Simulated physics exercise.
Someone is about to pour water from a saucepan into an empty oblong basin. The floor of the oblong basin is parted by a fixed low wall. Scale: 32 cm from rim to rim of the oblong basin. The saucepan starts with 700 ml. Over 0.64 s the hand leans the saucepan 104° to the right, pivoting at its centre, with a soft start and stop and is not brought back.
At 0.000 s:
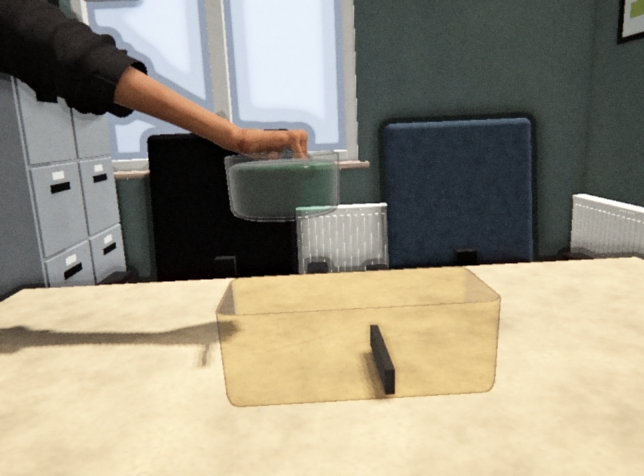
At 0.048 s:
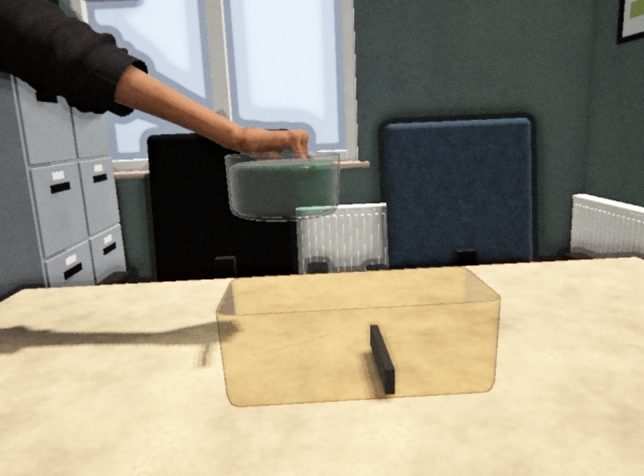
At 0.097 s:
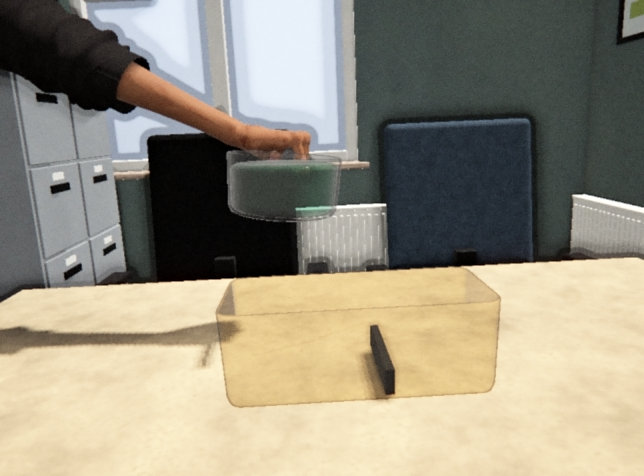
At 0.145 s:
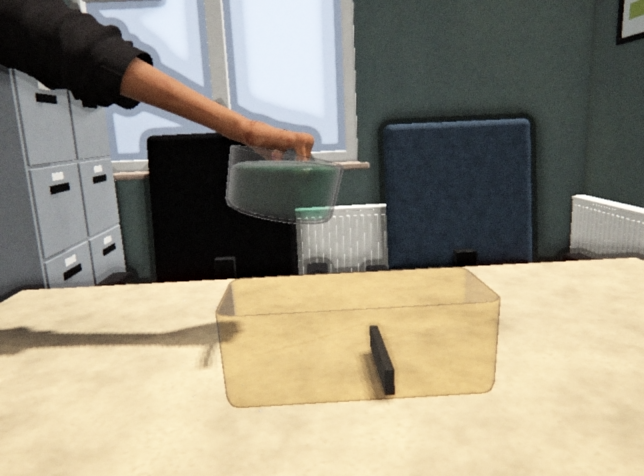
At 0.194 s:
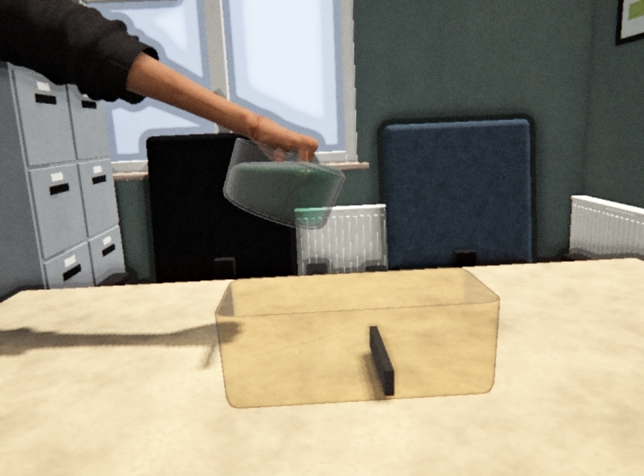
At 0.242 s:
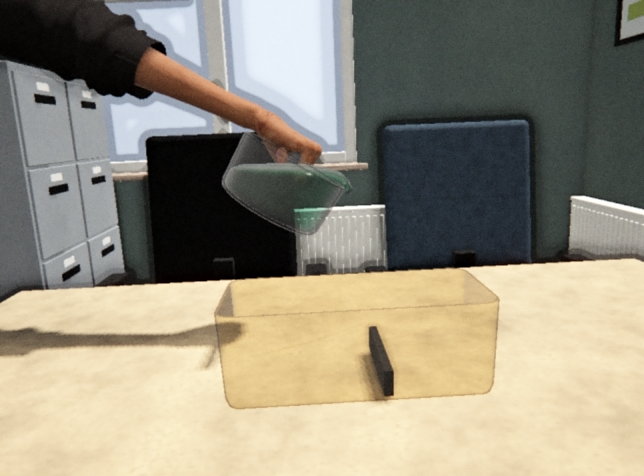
A hand held a clear saucepan of greenish water above an empty see-through oblong basin on a table, kept it nearly level at first, then leaned it steadily to the right.
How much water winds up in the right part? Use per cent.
About 55 per cent.
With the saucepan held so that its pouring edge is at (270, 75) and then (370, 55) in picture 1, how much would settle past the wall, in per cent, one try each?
First 10, then 70 per cent.
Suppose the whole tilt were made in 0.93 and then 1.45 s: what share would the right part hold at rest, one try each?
In turn about 65 and 65 per cent.
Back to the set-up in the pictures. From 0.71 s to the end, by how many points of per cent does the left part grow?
About 16 per cent.
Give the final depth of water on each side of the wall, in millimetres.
Some 12 mm on the left and 22 mm on the right.
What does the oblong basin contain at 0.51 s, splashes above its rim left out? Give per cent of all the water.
Near 34 in a hundred.
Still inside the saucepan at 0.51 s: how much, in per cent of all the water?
Near 26 in a hundred.
After 0.51 s the tilt is 94° and 25 per cent is still to pour, 3 is left of the wall and 31 right of it.
After 0.71 s the tilt is 104° and 5 per cent is still to pour, 28 is left of the wall and 61 right of it.
After 0.92 s the tilt is 104° and 0 per cent is still to pour, 42 is left of the wall and 55 right of it.
After 1.14 s the tilt is 104° and 0 per cent is still to pour, 44 is left of the wall and 55 right of it.
In the end 44 per cent lies left of the wall, 55 right of it and 1 outside.
